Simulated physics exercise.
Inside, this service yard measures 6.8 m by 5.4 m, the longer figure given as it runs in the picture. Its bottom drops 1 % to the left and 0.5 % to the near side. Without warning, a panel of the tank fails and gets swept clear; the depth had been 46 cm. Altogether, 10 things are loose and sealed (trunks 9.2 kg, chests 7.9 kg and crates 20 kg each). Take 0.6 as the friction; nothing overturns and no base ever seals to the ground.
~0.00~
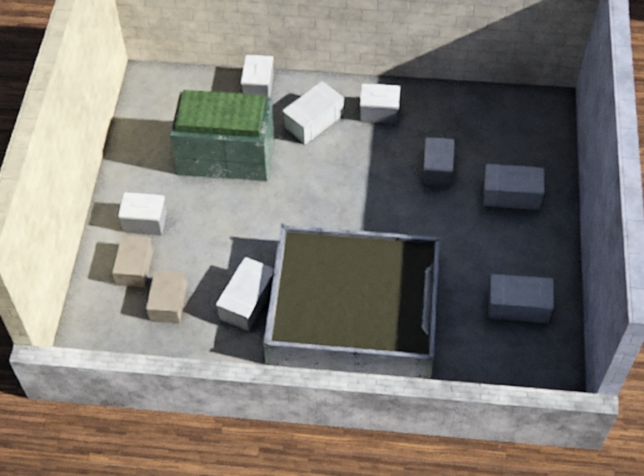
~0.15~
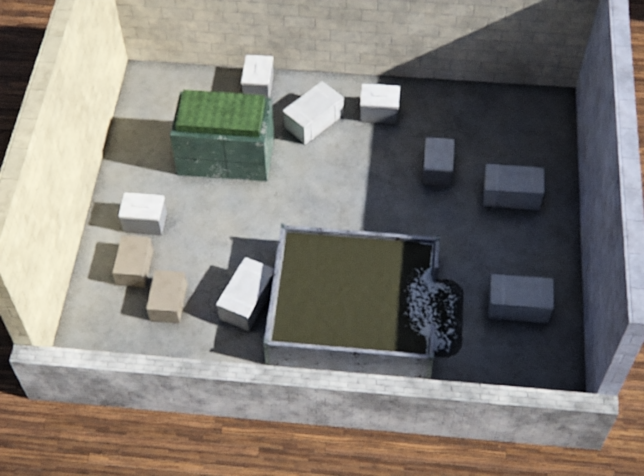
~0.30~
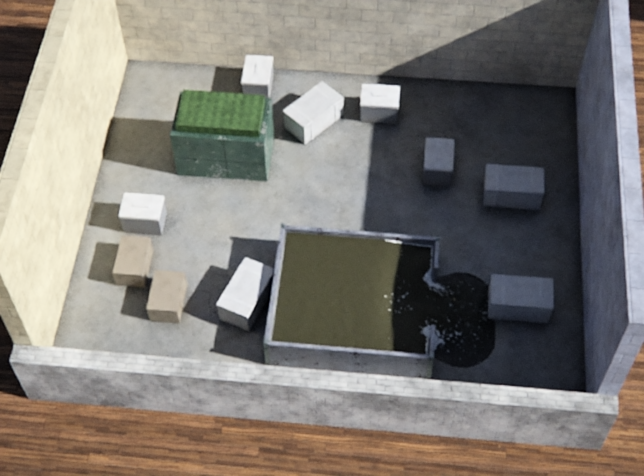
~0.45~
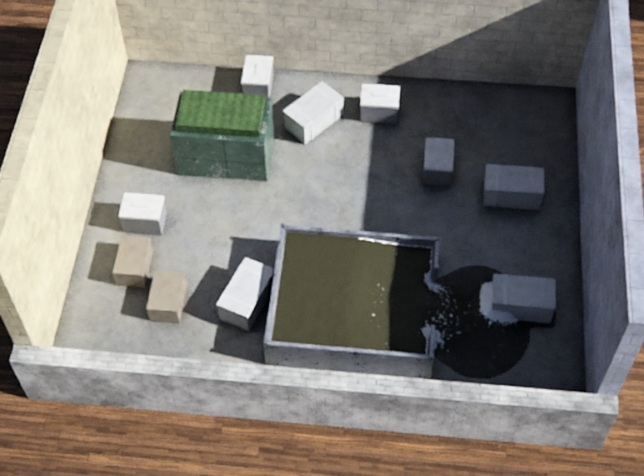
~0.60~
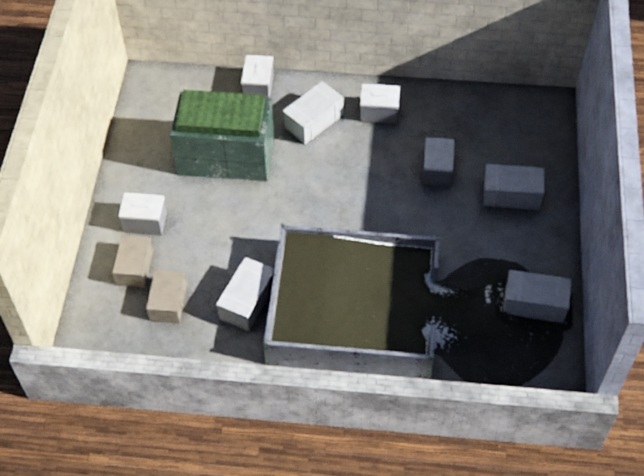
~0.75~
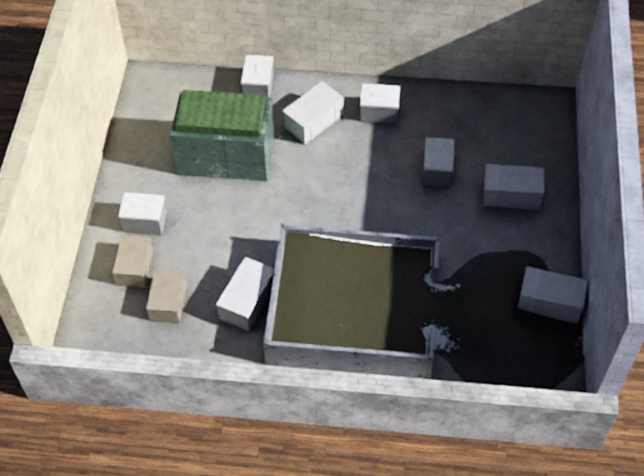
We see a walled yard scattered with boxes as dark water bursts from the right side of an open tank, spreads across the shaded floor, and surrounds a nearby gray box, pushing it a short way right.
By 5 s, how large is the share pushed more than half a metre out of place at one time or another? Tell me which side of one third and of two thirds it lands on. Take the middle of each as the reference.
It lands below one third.
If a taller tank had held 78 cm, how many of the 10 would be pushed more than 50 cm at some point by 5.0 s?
Count: 5.
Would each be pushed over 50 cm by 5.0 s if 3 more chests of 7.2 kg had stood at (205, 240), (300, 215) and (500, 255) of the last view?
In the order asked: Below the mark; below the mark; above the mark.
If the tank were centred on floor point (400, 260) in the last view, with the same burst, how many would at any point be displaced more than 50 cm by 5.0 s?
The count would be 2.
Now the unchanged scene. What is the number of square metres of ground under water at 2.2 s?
Somewhere around 9.5 m2, roughly.
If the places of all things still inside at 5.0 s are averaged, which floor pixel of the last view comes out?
Around (300, 181).
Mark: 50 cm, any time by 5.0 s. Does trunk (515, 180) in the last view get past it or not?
Lab note: Shift exceeds the limit.
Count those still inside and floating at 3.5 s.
It comes to 1 of them.
After 1.1 s 0 of 10 are over 50 cm from their spots; 0 afloat.
After 2.2 s 1 of 10 are over 50 cm from their spots; 1 afloat.
After 3.5 s 1 of 10 are over 50 cm from their spots; 1 afloat.
After 5.0 s 2 of 10 are over 50 cm from their spots, and 2 have been at some point; 2 afloat.
